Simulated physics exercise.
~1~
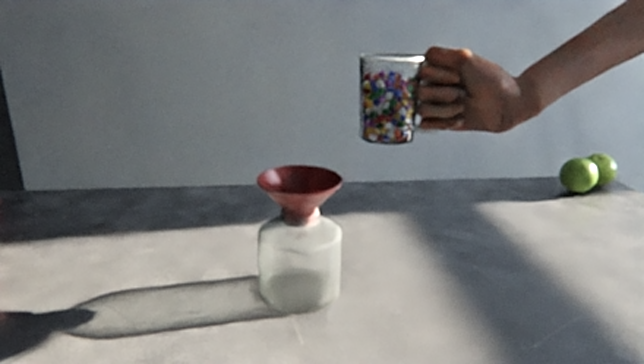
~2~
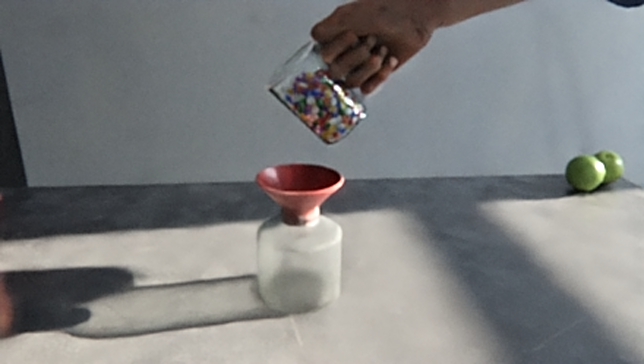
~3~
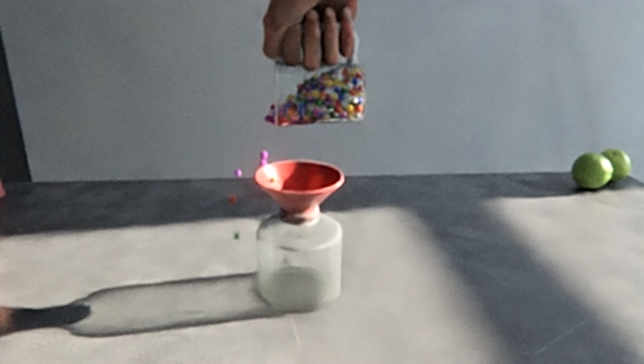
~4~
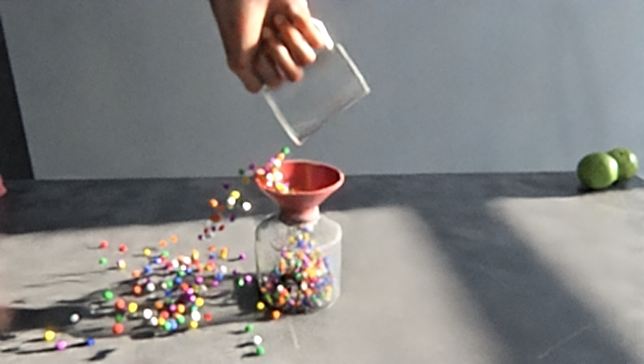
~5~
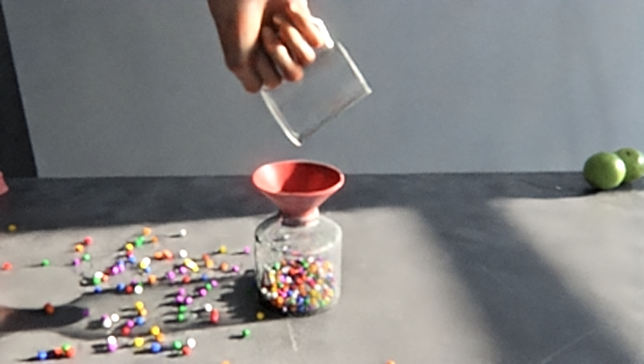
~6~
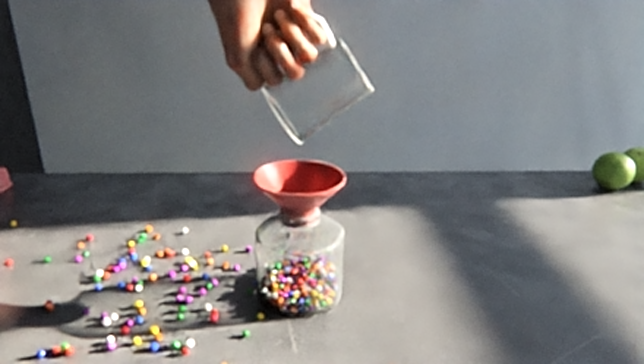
At the start, a hand holds a clear glass cup of colourful beads upright, up and to the right of a glass jar with a red funnel in its neck, with two green fruits at the right. The hand carries the cup left over the funnel and tips it. A few beads drop first, falling just left of the funnel. As the cup turns further, the rest pour out, some through the funnel and others scattering across the grey table. Finally, the emptied cup hangs tilted above, most beads rest inside the jar, and the others lie spread to its left.
